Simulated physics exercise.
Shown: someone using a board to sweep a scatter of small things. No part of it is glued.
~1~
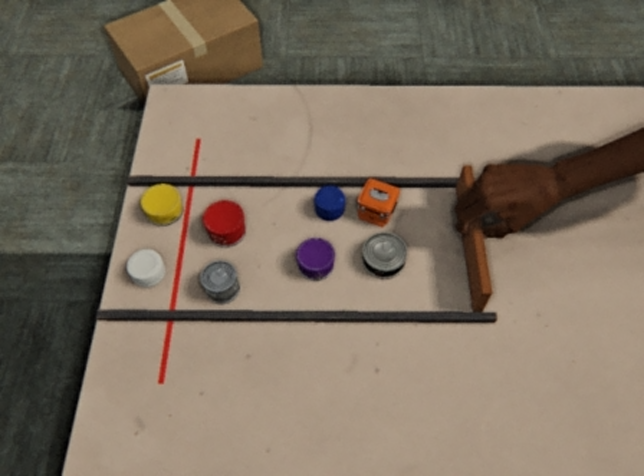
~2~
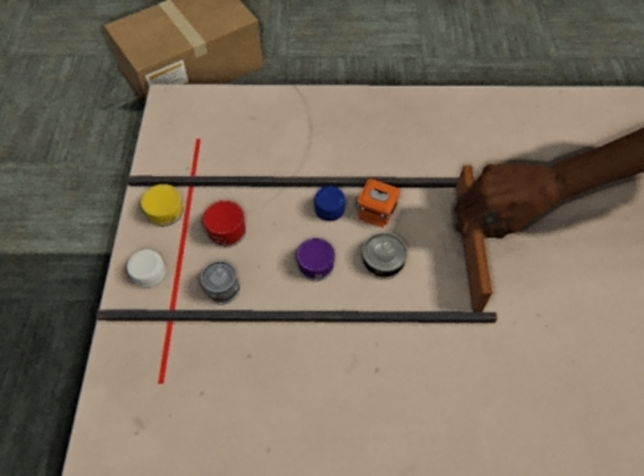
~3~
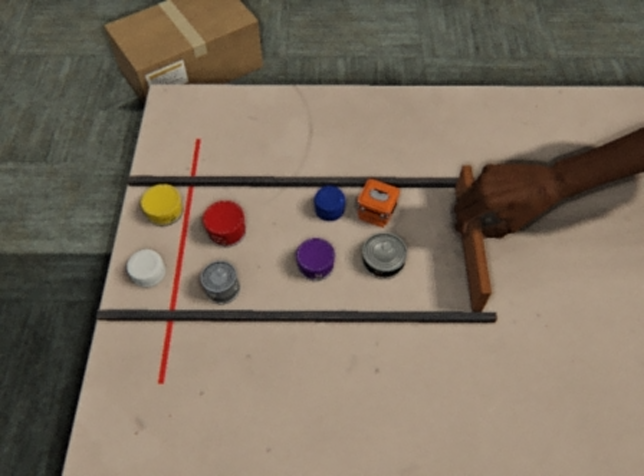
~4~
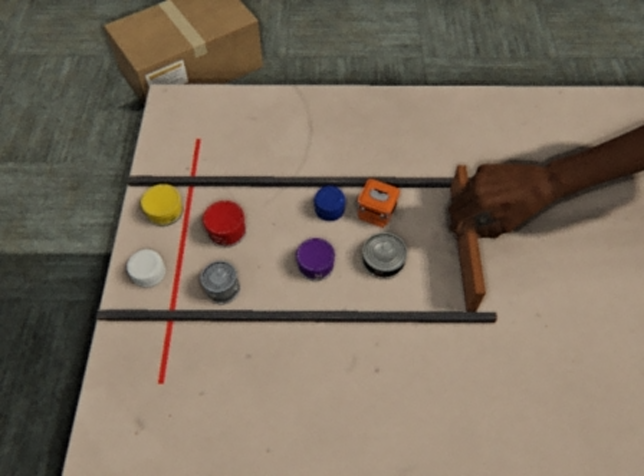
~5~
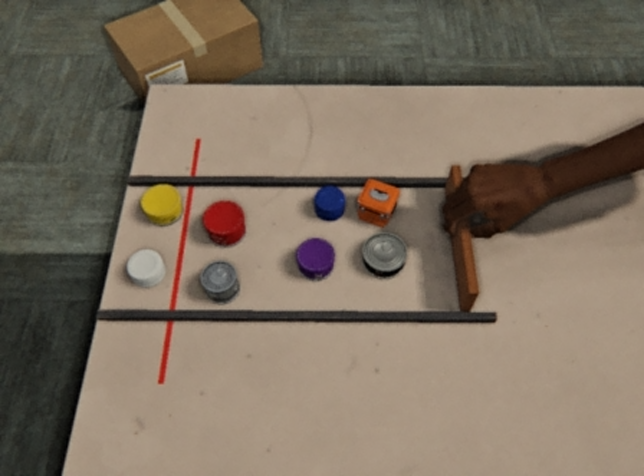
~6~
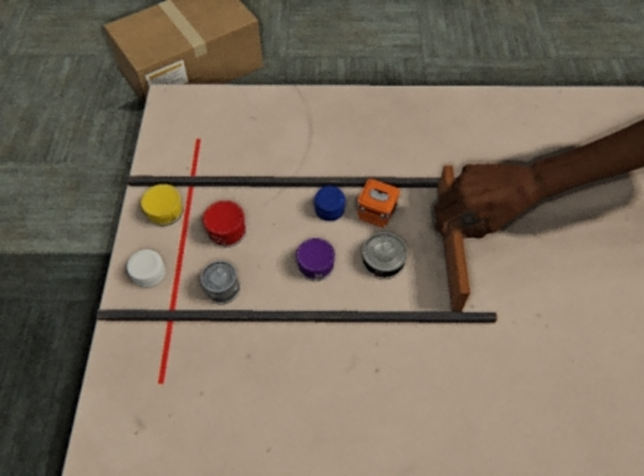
The clip opens on a table where a hand holds an upright wooden board between two dark rails, with eight small objects scattered to its left and a red line crossing near the far end. The hand then slides the board slightly leftward, while the objects stay still, untouched.
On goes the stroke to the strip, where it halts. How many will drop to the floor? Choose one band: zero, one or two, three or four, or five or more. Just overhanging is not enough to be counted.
One or two.
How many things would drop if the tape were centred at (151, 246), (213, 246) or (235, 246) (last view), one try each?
Per try in turn: 5, 0, 0.
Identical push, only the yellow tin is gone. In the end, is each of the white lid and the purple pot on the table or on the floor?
The white lid ends up below while the purple pot stays up top.
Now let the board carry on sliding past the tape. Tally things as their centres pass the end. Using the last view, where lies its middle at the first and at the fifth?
I'd say close to (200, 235), then close to (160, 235).
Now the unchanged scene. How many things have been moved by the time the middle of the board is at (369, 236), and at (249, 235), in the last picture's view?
So far 4, and 6 at the second.
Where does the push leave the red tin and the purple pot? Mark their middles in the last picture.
I'd put one close to (129, 225) and the other close to (120, 270).
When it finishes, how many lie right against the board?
Number in contact with it: 3.
A little later, none off yet; white lid at rest near (147, 268); yellow tin at rest near (163, 206); red tin at rest near (225, 224).
When it is over, the number that fall off is one or two; down, yellow tin and white lid.
